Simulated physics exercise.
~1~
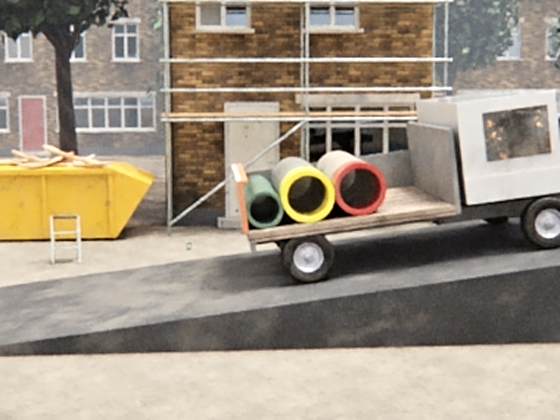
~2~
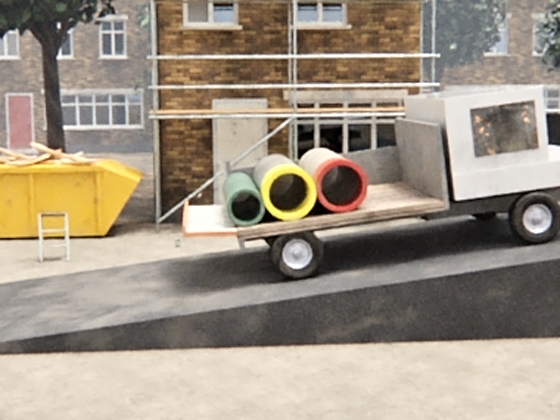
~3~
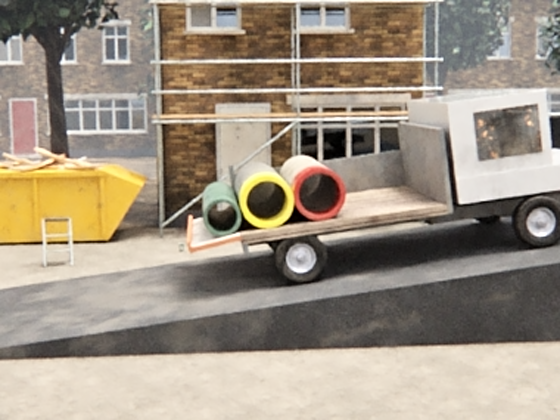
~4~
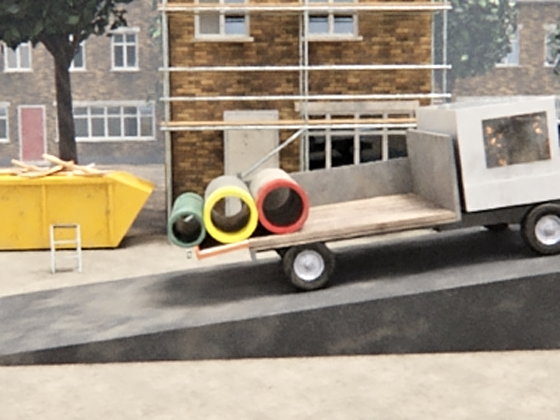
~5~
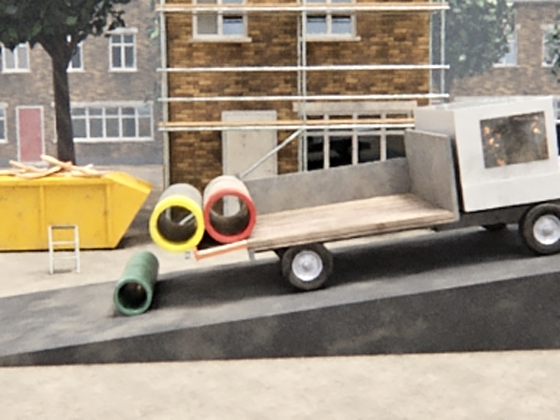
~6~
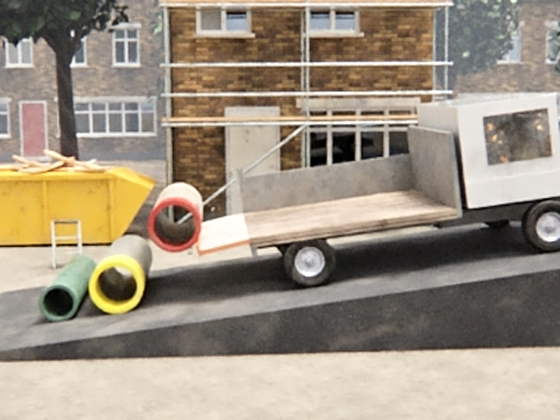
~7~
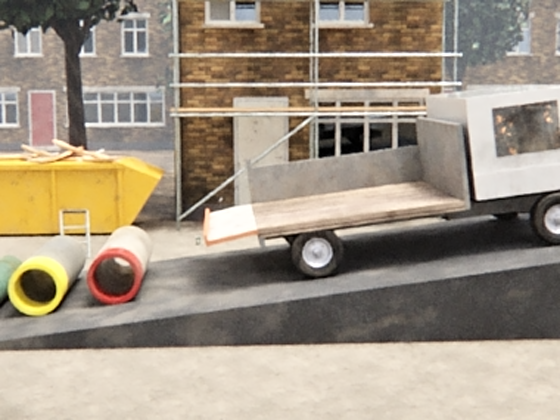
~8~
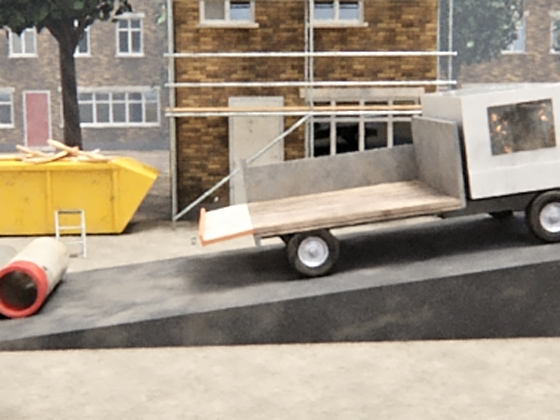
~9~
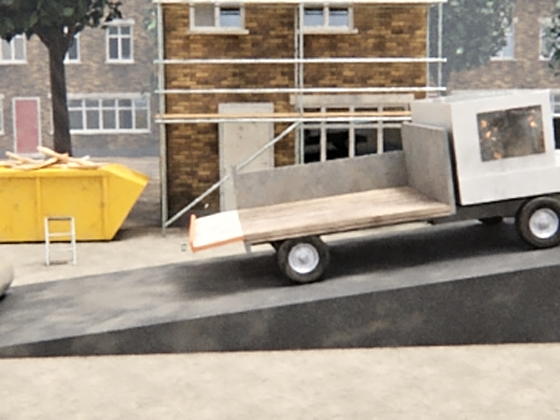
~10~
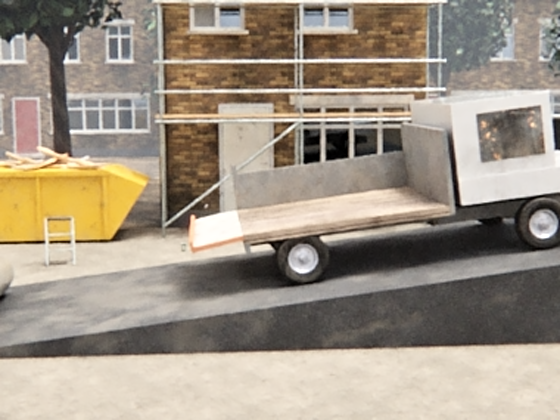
On a sloping road before a brick building with scaffolding, seen from the side, a pale pick-up stands with its open bed facing downhill to the left, near a yellow skip. Three hollow pipes with green, yellow and red ends lie together on the bed against the upright tailgate. The tailgate swings down, and the pipes roll left onto it. The green one drops off first, then the yellow, then the red, each landing on the road. They roll away down the slope and leave the view one after another, until only a sliver of pipe shows at the left edge beside the empty truck.
